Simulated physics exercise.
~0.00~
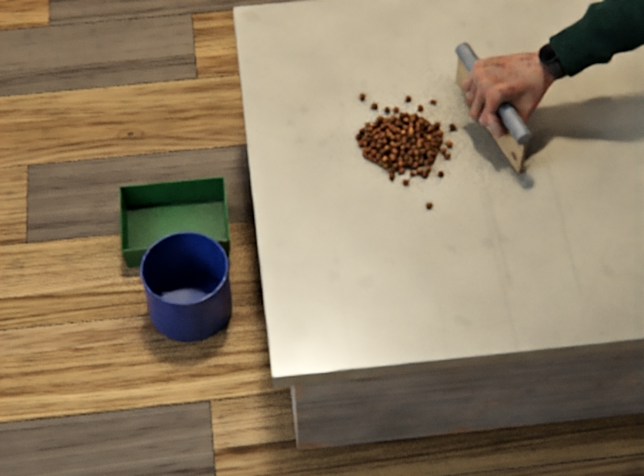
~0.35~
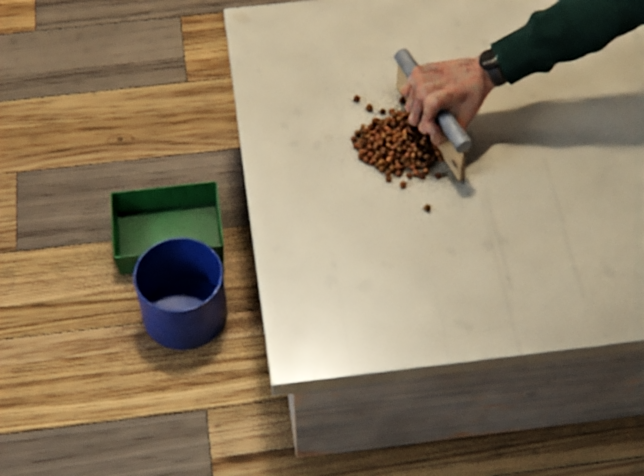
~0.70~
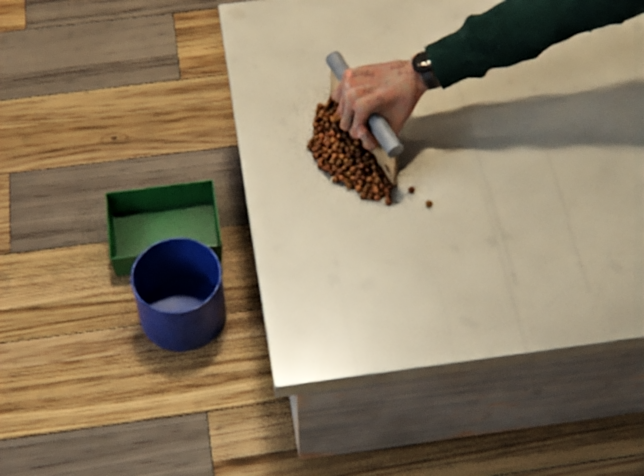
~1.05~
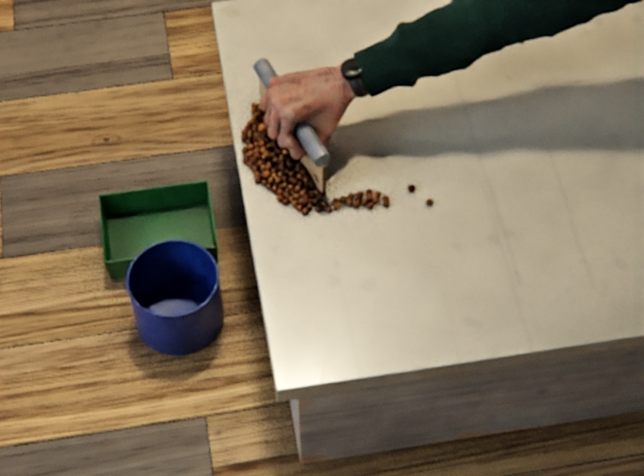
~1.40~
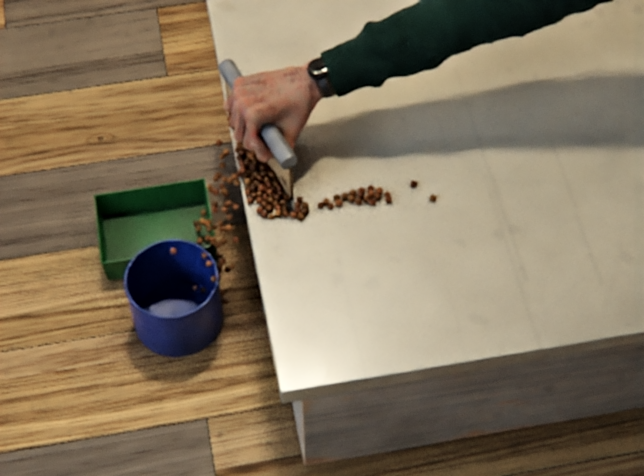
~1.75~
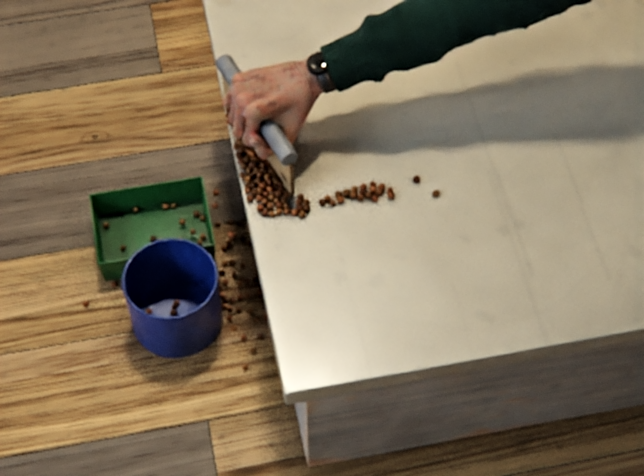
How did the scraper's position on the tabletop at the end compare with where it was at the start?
At the start the scraper was to the right of the pile, well in from the table's left edge. By the end it had moved left and was resting right by that edge.
